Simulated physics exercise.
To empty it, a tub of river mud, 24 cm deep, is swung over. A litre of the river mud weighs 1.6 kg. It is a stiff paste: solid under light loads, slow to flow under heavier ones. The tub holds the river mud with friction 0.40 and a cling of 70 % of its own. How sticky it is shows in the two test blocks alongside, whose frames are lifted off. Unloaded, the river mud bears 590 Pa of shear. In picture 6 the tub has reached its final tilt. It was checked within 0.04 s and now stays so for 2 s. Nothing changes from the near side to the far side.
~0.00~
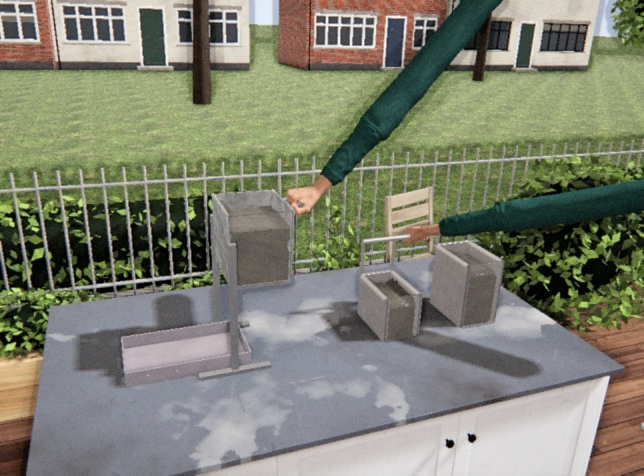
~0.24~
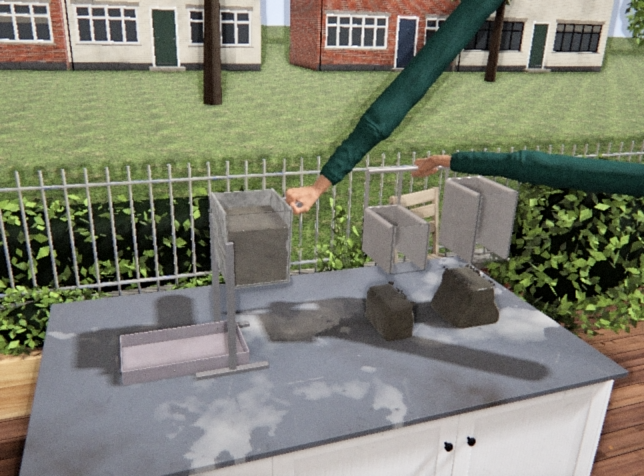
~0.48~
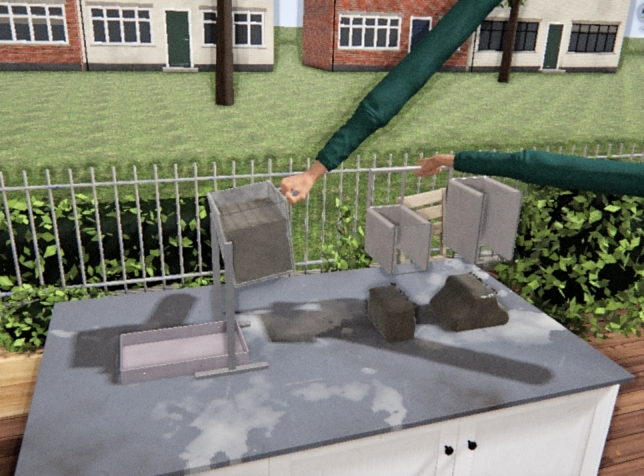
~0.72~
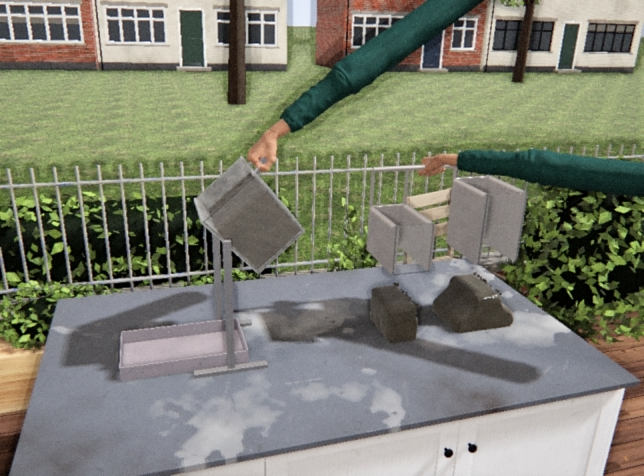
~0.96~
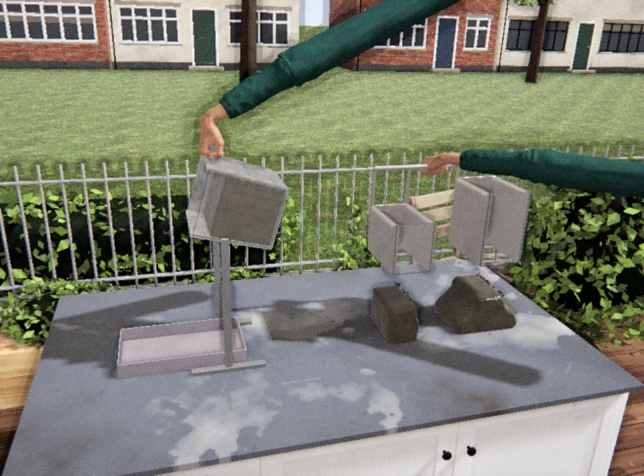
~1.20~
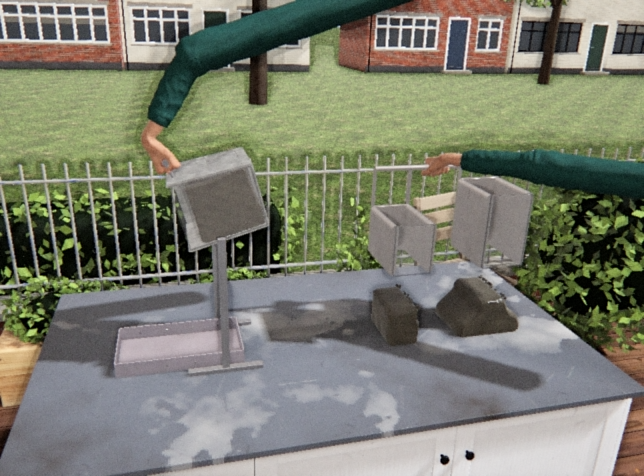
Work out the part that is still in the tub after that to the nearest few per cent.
About 0 %.
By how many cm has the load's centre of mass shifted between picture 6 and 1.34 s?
Roughly 5 cm.
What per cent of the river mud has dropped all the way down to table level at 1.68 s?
Near 14 %.
By 1.34 s, the tub is at 105 degrees and holds 91 %.
By 1.51 s, the tub is at 105 degrees and holds 53 %.
By 1.68 s, the tub is at 105 degrees and holds 35 %.
By 1.85 s, the tub is at 105 degrees and holds 29 %.
By 3.20 s, at the end, the tub is at 105 degrees and holds 0 %.
